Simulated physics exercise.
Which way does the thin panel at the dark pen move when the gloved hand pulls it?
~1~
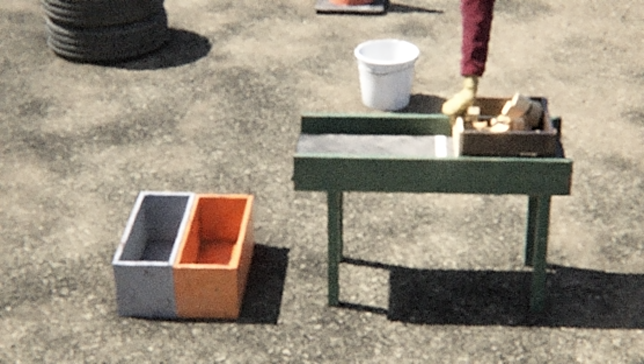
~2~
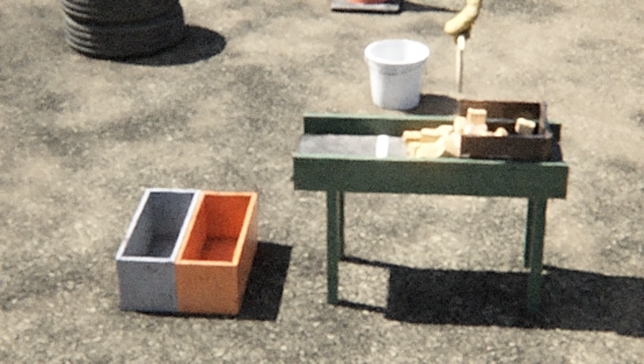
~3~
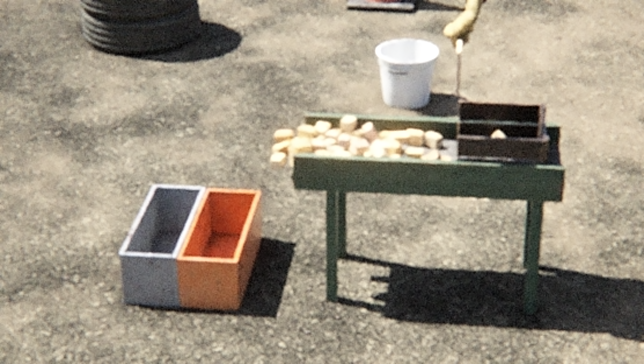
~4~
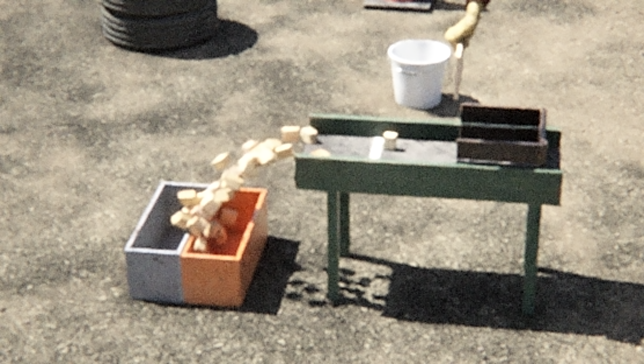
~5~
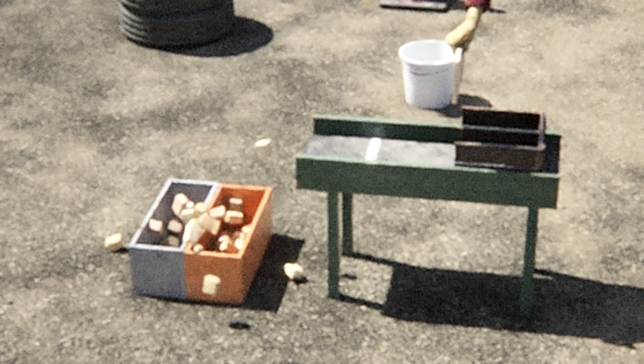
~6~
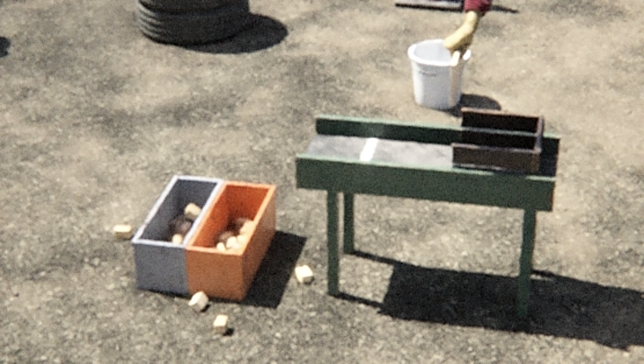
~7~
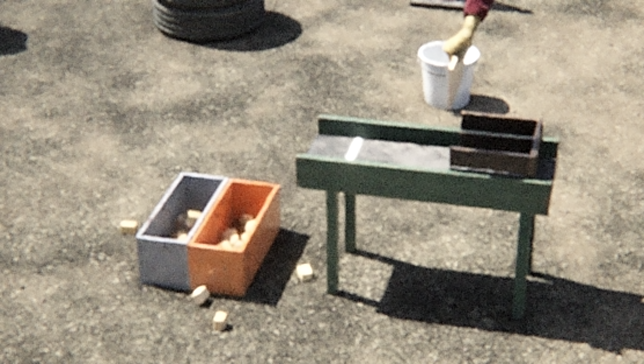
It moves up, drawn clear of the pen by the gloved hand.
